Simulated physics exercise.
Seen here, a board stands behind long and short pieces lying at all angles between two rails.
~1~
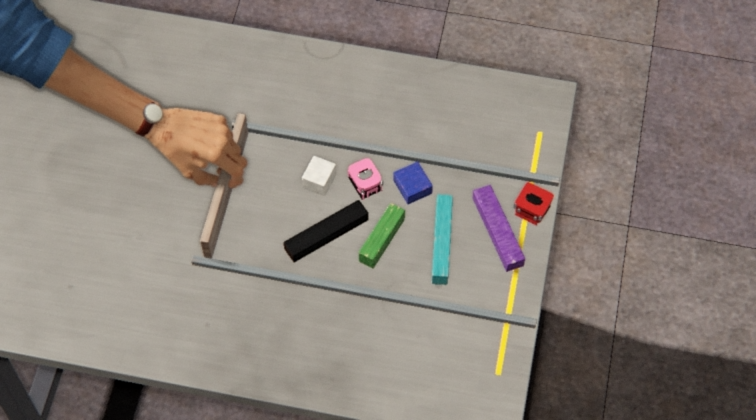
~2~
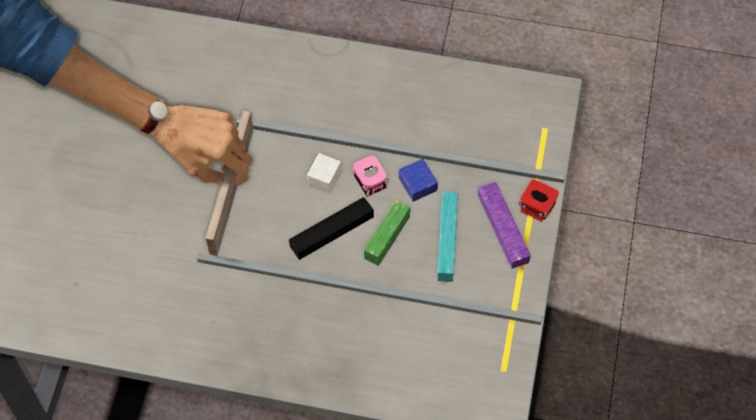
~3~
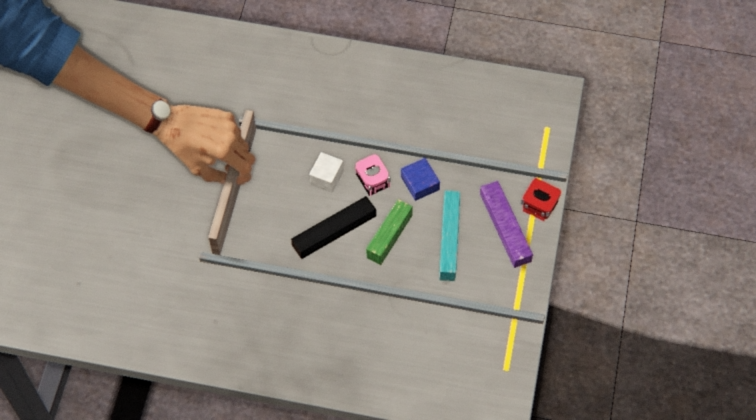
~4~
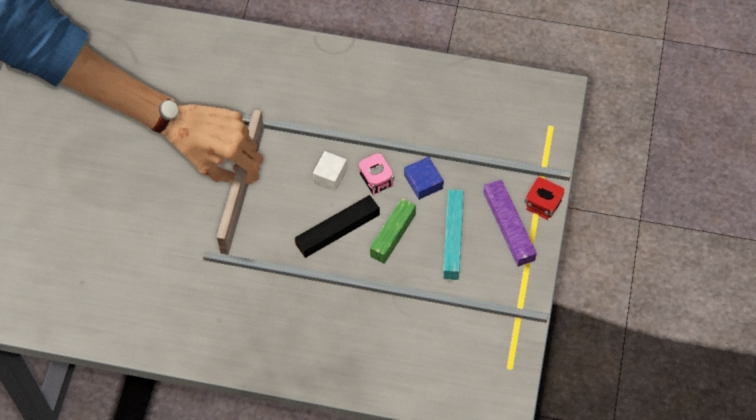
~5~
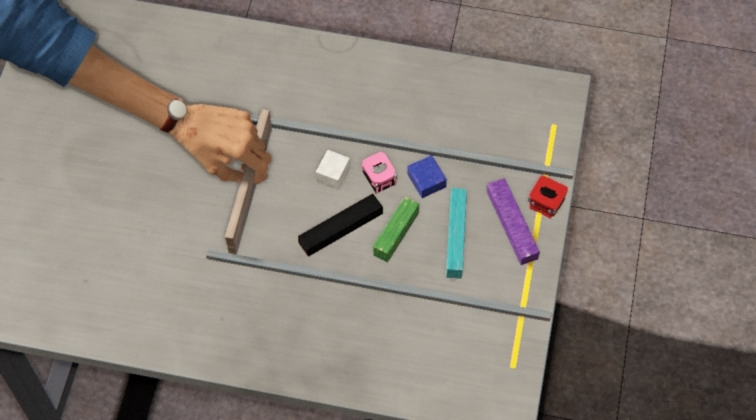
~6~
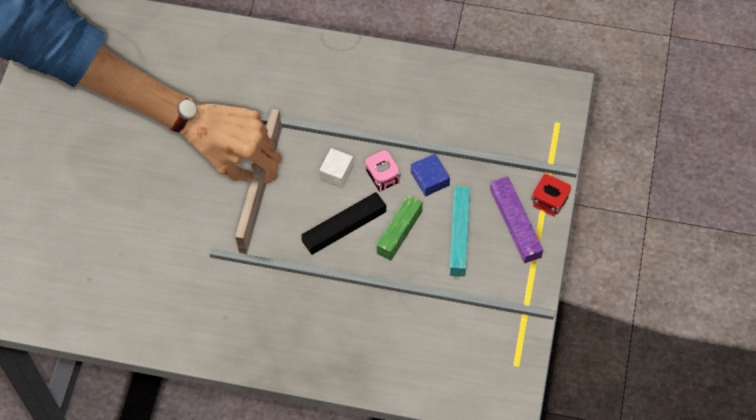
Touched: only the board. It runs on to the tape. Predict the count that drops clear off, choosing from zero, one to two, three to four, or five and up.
The count is five and up.
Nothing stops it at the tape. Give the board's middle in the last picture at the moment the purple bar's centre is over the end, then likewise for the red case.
First near (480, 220), second near (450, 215).
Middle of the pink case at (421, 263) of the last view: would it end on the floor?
Result: It comes off.
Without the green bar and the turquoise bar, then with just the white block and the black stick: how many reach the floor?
The first try gives 4, the second gives 2.
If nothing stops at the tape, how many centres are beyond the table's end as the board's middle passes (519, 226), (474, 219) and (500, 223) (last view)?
Per position: 4 / 1 / 2.
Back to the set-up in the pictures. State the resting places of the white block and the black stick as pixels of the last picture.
In the last picture, roughly (556, 204) and (558, 260).
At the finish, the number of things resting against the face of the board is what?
In contact: 2.
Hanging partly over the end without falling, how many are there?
I make it 1.
Soon after, none off yet; red case at rest near (551, 195); purple bar at rest near (516, 219); turquoise bar at rest near (460, 231).
Then, none off yet; red case at rest near (552, 195); purple bar moved a little near (526, 220); turquoise bar moved a little near (481, 236).
Further on, one off so far; red case falling near (589, 384); purple bar tipped well over near (585, 241); turquoise bar moved about its own width near (550, 255).
At rest, the number that fall off is five or more; fallen, pink case, green bar, blue block, turquoise bar, purple bar and red case.
